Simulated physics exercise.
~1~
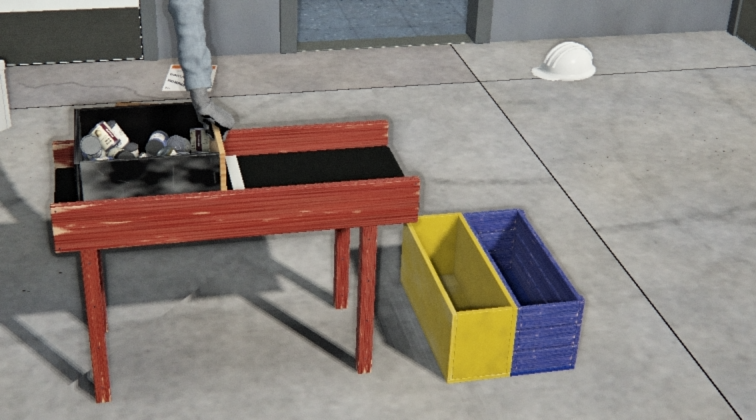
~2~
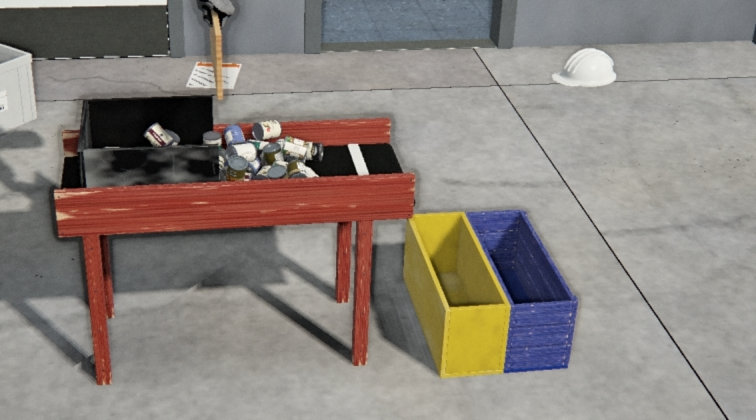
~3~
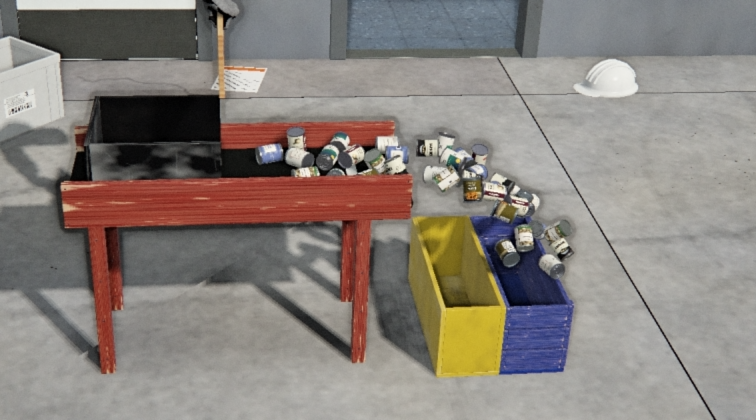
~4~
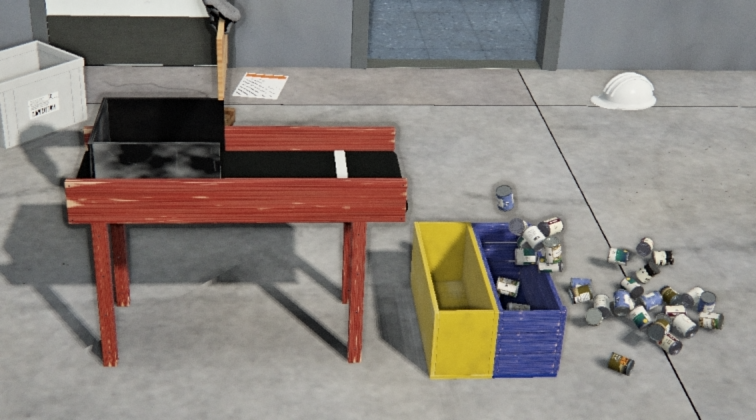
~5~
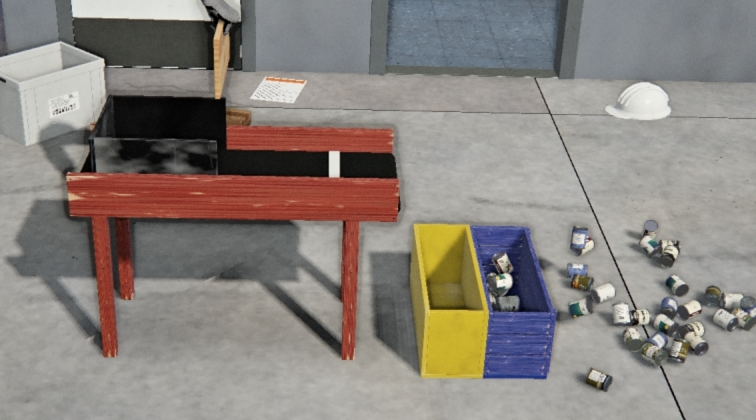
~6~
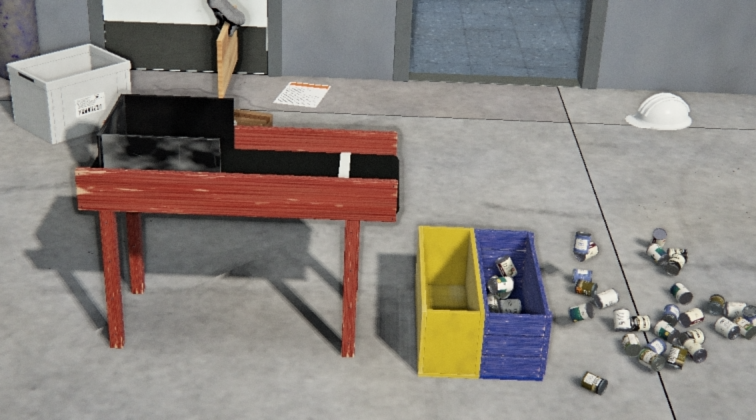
A gloved hand grips the wooden gate of a black pen on a red table with a dark belt, seen from above on a concrete yard as the view drifts slightly sideways. A yellow tub and a blue bin stand to the right, with a white helmet behind. The hand lifts the gate, and small tins ride the belt rightward past it. They spill off the end, fly over the yellow tub and tumble around the blue bin. A few settle inside the blue bin, while most lie scattered on the ground beyond it, the yellow tub empty.
